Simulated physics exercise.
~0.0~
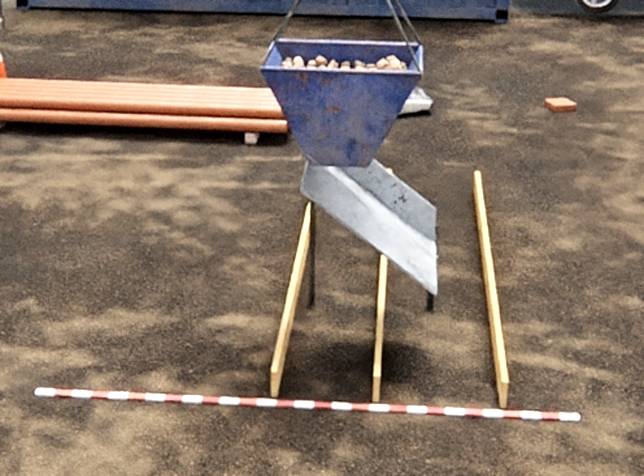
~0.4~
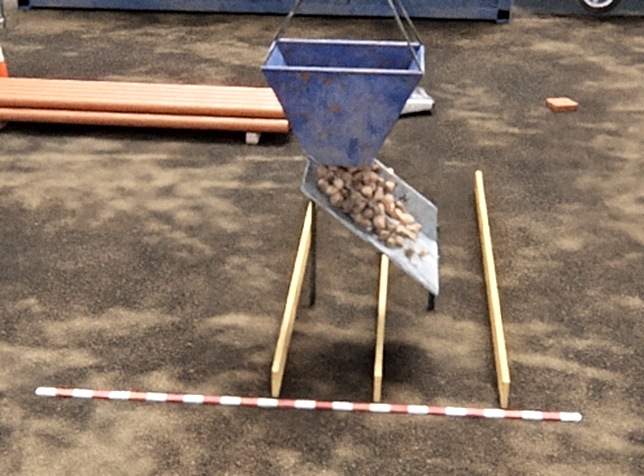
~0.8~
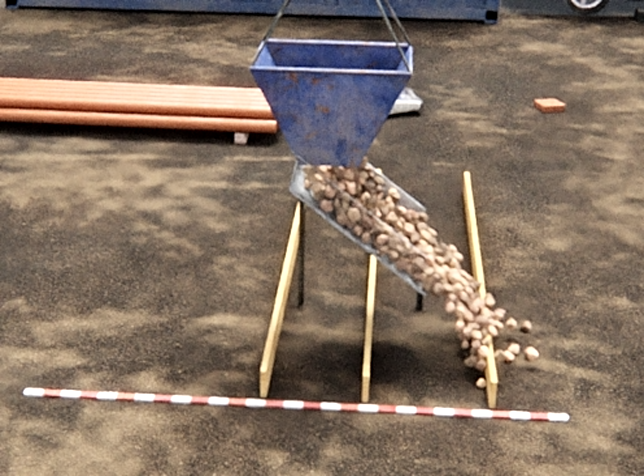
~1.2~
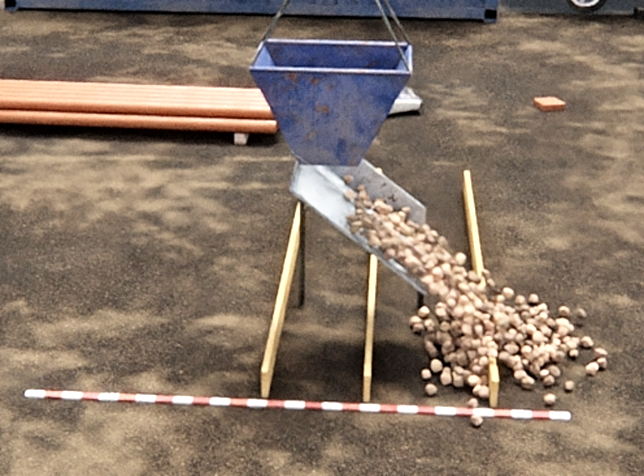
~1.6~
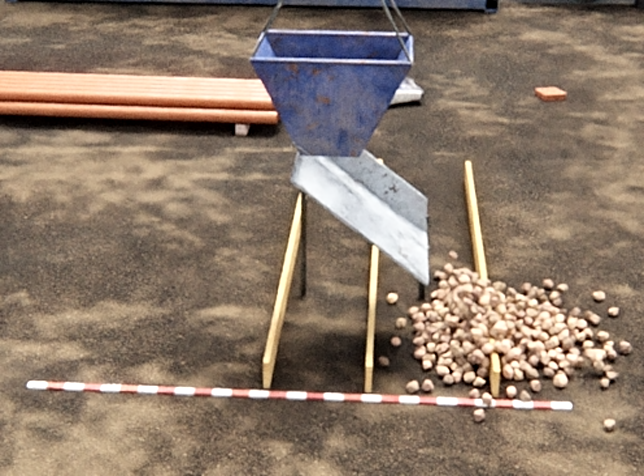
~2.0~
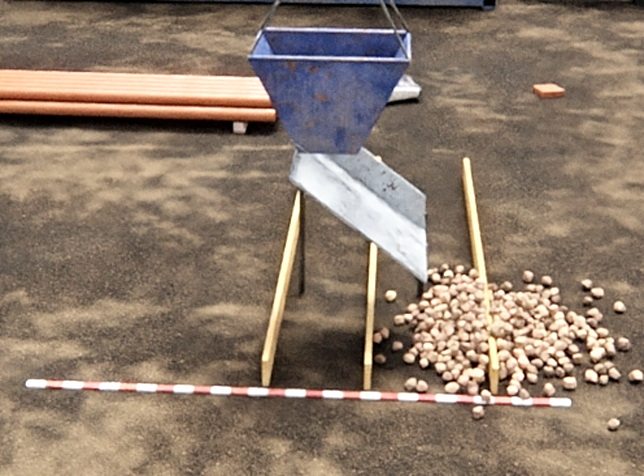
In the video, a blue skip hanging above a sloping steel chute empties its load of stones, which slide down to the right and spill onto the ground, ending heaped around the right-hand plank, roughly half in the right bay and the rest beyond it.
